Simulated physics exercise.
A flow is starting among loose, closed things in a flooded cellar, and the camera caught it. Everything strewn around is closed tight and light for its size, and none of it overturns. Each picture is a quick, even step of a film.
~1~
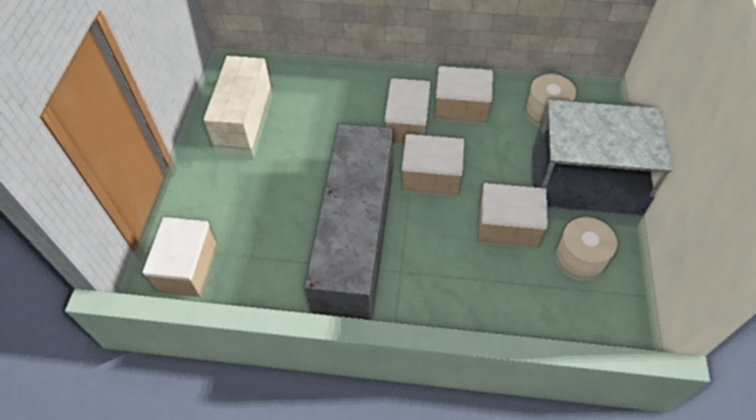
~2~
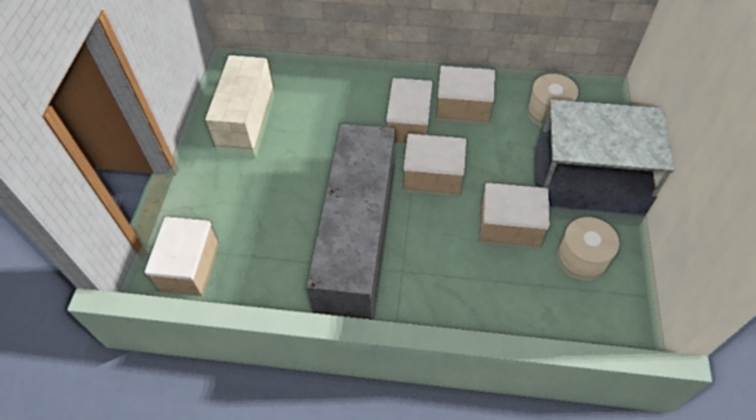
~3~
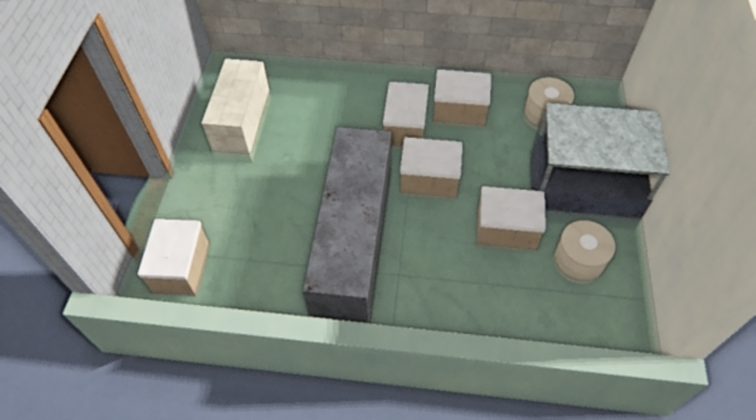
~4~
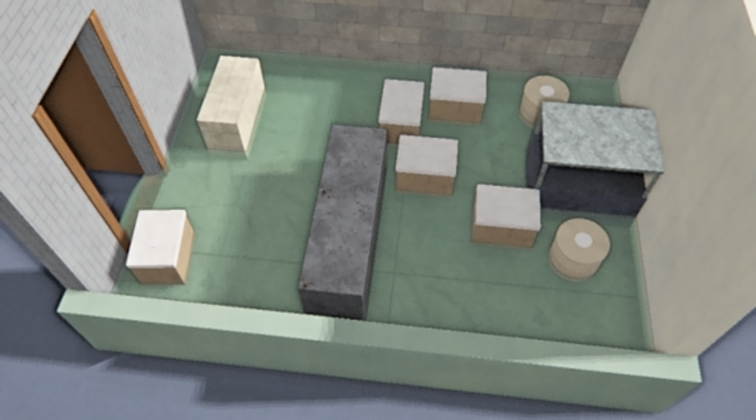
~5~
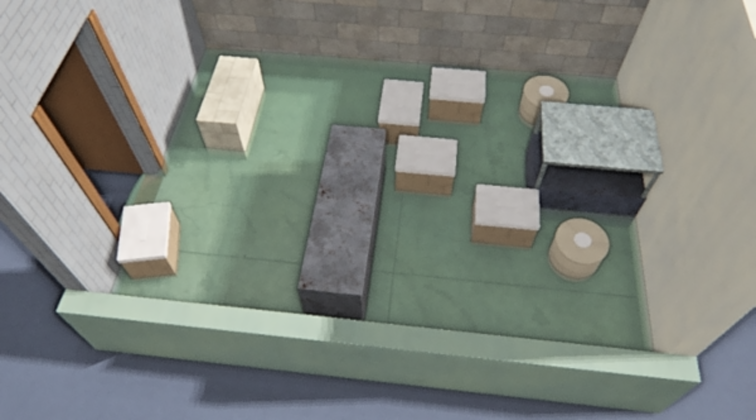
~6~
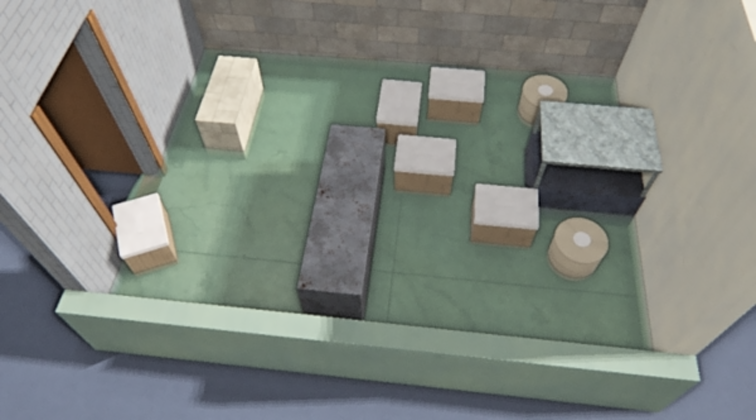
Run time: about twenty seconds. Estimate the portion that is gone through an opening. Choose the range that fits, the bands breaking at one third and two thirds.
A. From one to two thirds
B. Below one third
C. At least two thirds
A.
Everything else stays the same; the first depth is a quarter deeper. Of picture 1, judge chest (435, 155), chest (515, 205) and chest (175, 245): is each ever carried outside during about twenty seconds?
Ordered answer: Flushed away; retained; flushed away.
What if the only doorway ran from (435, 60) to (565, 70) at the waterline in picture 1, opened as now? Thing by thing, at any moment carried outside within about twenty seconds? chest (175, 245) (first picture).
Remains.
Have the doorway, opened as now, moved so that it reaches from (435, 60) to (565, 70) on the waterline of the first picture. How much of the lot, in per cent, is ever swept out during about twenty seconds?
That would be near 90 per cent of the things.
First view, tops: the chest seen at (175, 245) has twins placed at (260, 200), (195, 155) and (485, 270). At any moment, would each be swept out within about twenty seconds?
Result, in sequence: Ends up outside; ends up outside; never gets out.
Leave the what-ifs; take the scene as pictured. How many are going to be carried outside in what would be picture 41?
3.
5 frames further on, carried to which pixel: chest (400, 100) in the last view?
Roughly (357, 102).
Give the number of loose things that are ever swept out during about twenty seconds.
You get 3.
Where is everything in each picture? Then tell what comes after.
The first frame shows a chest at (176, 247), afloat; a chest at (408, 100), afloat; 0 of 7 have shifted.
The second frame shows a chest at (178, 246) floats; a chest at (410, 99), afloat; 0 of 7 have shifted.
The third frame shows a chest at (170, 247), afloat, close to its start; a chest at (406, 103), afloat; 1 of 7 have shifted.
The fourth frame shows a chest at (156, 237) floats, close to its start; a chest at (402, 100), afloat; 1 of 7 have shifted.
The fifth frame shows a chest at (144, 230), afloat, a stride from its start; a chest at (401, 100), afloat; 1 of 7 have shifted.
The sixth frame shows a chest at (139, 224) floats, a stride from its start; a chest at (400, 101), afloat; 1 of 7 have shifted.
A moment on, 1 of 7 are out; 6 afloat.
Next, 1 of 7 are out; 6 afloat.
Later, 3 of 7 are out; 4 afloat.
In the end, 3 of 7 are out; 4 afloat.
